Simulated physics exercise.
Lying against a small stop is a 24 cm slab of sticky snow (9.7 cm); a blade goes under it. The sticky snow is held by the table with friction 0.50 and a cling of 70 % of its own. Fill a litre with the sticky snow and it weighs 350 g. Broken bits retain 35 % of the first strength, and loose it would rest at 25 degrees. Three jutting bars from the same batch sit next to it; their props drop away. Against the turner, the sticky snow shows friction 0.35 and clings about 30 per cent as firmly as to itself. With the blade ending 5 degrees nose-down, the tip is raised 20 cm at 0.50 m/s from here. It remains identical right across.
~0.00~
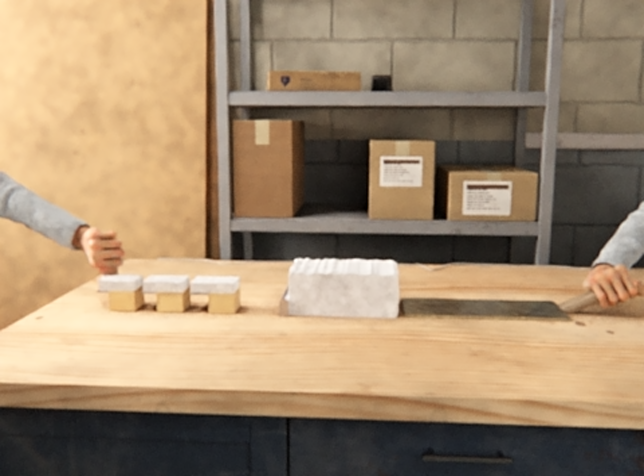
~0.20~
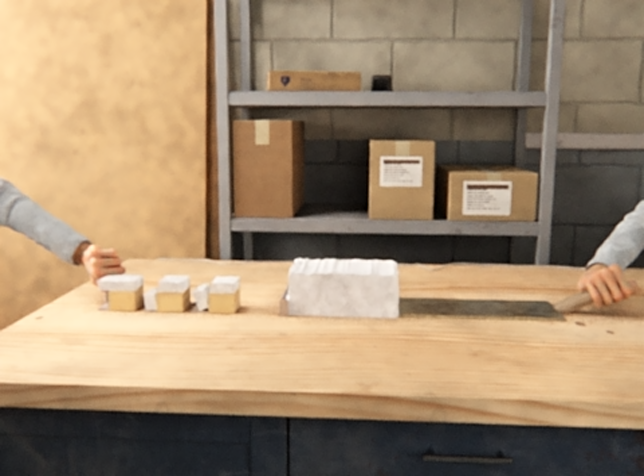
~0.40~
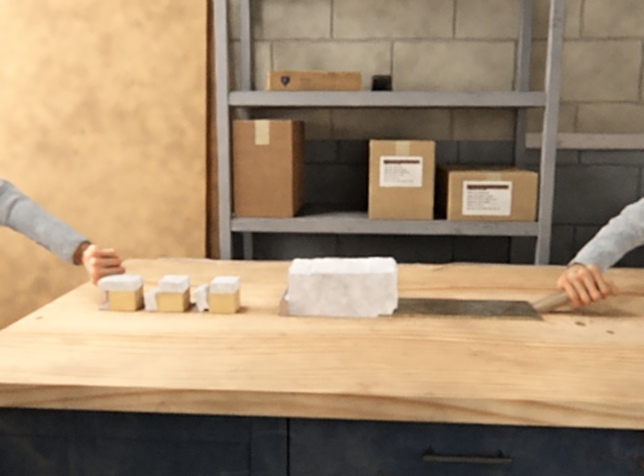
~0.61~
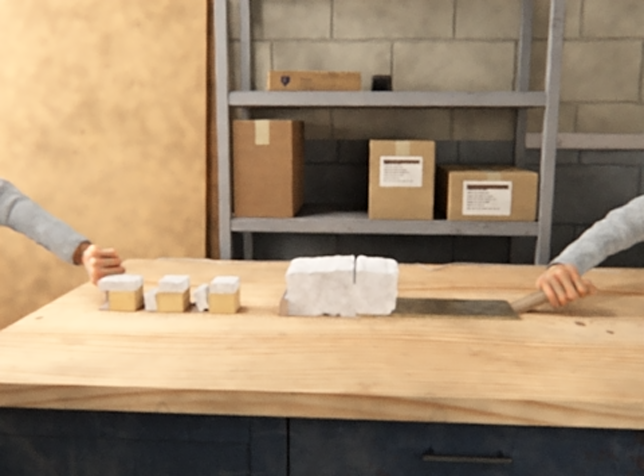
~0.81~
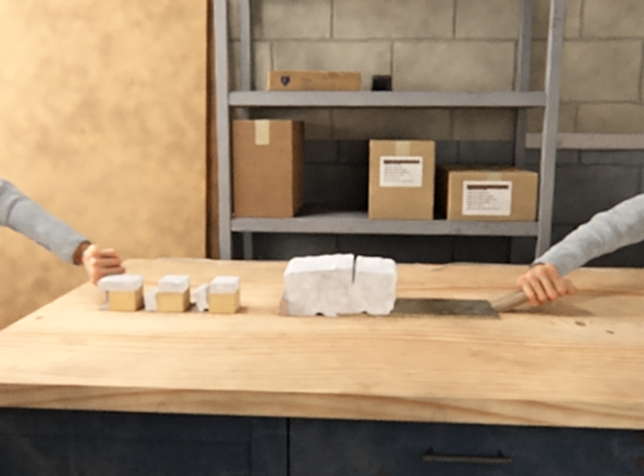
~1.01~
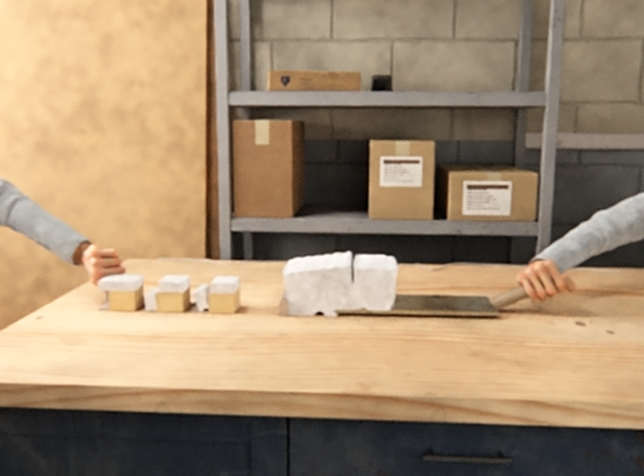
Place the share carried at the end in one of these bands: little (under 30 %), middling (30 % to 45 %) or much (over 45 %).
It belongs in the middling band.
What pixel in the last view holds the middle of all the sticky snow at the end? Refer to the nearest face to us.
Pretty much at (357, 261), I'd say.
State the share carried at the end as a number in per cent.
About 40 %.
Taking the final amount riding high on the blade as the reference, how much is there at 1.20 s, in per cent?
Near 100 in a hundred.
By 1.20 s, the tip is 9.9 cm up.
By 1.42 s, the tip is 20 cm up and 40 % is riding high on the blade.
By 1.65 s, the tip is 20 cm up and 40 % is riding high on the blade.
By 1.87 s, the tip is 20 cm up and 40 % is riding high on the blade.
By 2.70 s, at the end, the tip is 20 cm up and 40 % is riding high on the blade.
